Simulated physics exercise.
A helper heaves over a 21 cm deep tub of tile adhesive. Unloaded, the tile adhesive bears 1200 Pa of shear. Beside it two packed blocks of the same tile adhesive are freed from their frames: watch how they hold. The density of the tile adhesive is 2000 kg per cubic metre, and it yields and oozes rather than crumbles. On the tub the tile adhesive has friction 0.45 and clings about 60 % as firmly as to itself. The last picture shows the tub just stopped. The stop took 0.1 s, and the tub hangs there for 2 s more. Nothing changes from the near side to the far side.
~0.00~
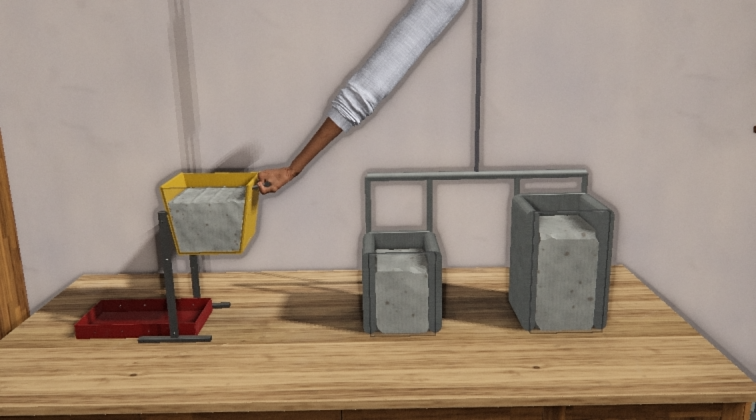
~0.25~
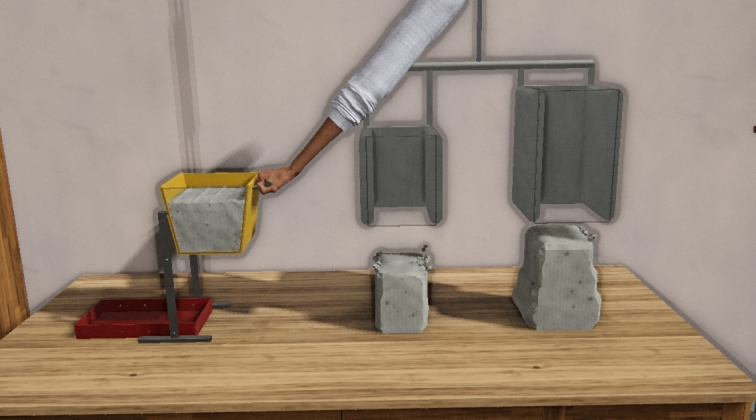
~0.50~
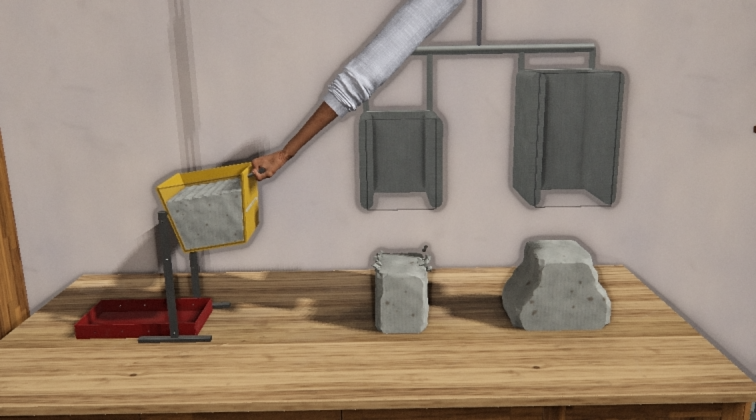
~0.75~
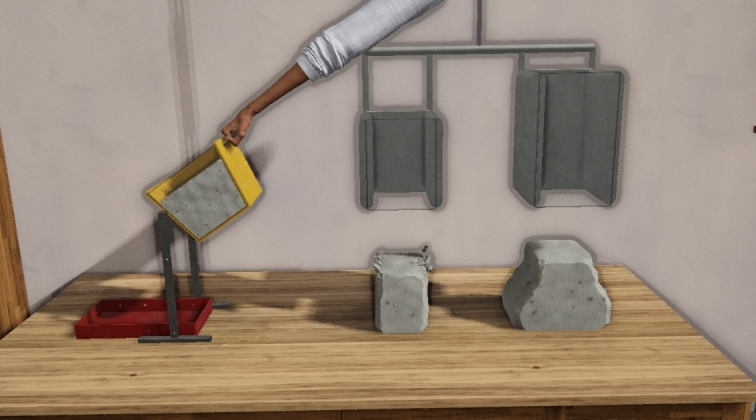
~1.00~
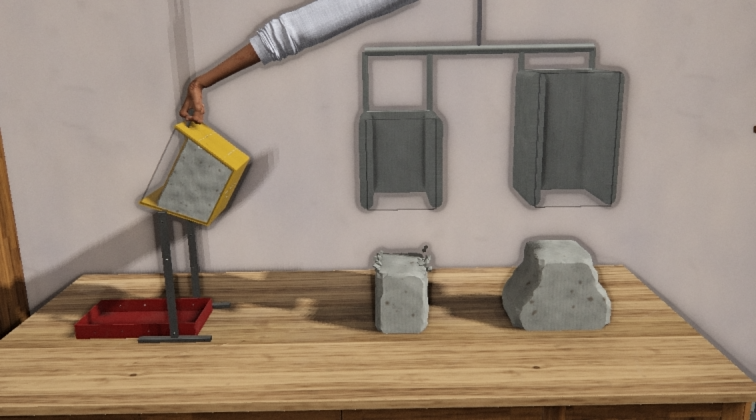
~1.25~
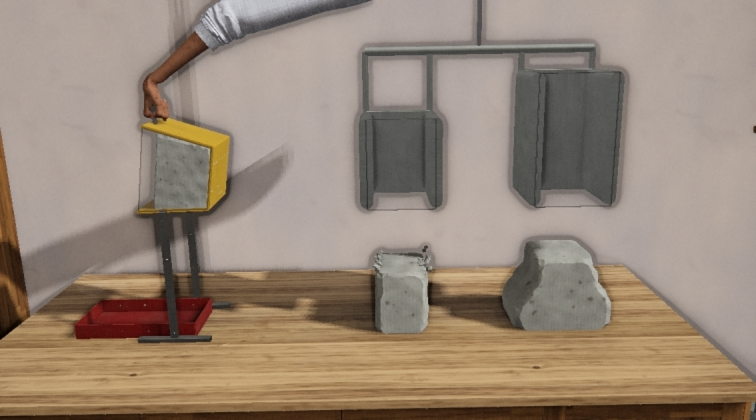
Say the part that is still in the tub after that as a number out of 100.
Close to 100 per cent.
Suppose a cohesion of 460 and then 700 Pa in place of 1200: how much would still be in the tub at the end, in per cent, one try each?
In that order: 60 %, 65 %.
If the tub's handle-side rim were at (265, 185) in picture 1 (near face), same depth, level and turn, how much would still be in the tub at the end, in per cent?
It would be near 95 %.
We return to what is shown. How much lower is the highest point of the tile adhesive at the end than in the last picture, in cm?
Some 0 cm.
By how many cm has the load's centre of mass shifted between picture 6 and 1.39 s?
Some 0 cm.
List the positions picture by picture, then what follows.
The first picture shows handle-side rim at (246, 186), tilt 0 degrees; highest point of the tile adhesive at (220, 201); test blocks 23 cm, 35 cm high (left to right).
The second picture shows handle-side rim at (246, 186), tilt 0 degrees; highest point of the tile adhesive at (220, 201); test blocks 23 cm, 31 cm high (left to right).
The third picture shows handle-side rim at (240, 174), tilt 8 degrees; highest point of the tile adhesive at (236, 191); test blocks 23 cm, 26 cm high (left to right).
The fourth picture shows handle-side rim at (213, 144), tilt 34 degrees; highest point of the tile adhesive at (218, 161); test blocks 23 cm, 26 cm high (left to right).
The fifth picture shows handle-side rim at (174, 128), tilt 61 degrees; highest point of the tile adhesive at (190, 141); test blocks 23 cm, 26 cm high (left to right).
The sixth picture shows handle-side rim at (142, 128), tilt 82 degrees; highest point of the tile adhesive at (156, 137); test blocks 23 cm, 26 cm high (left to right).
By 1.39 s, the tub is at 82 degrees and holds 100 %.
By 1.56 s, the tub is at 82 degrees and holds 100 %.
By 1.73 s, the tub is at 82 degrees and holds 100 %.
By 1.90 s, the tub is at 82 degrees and holds 100 %.
By 3.25 s, at the end, the tub is at 82 degrees and holds 100 %.
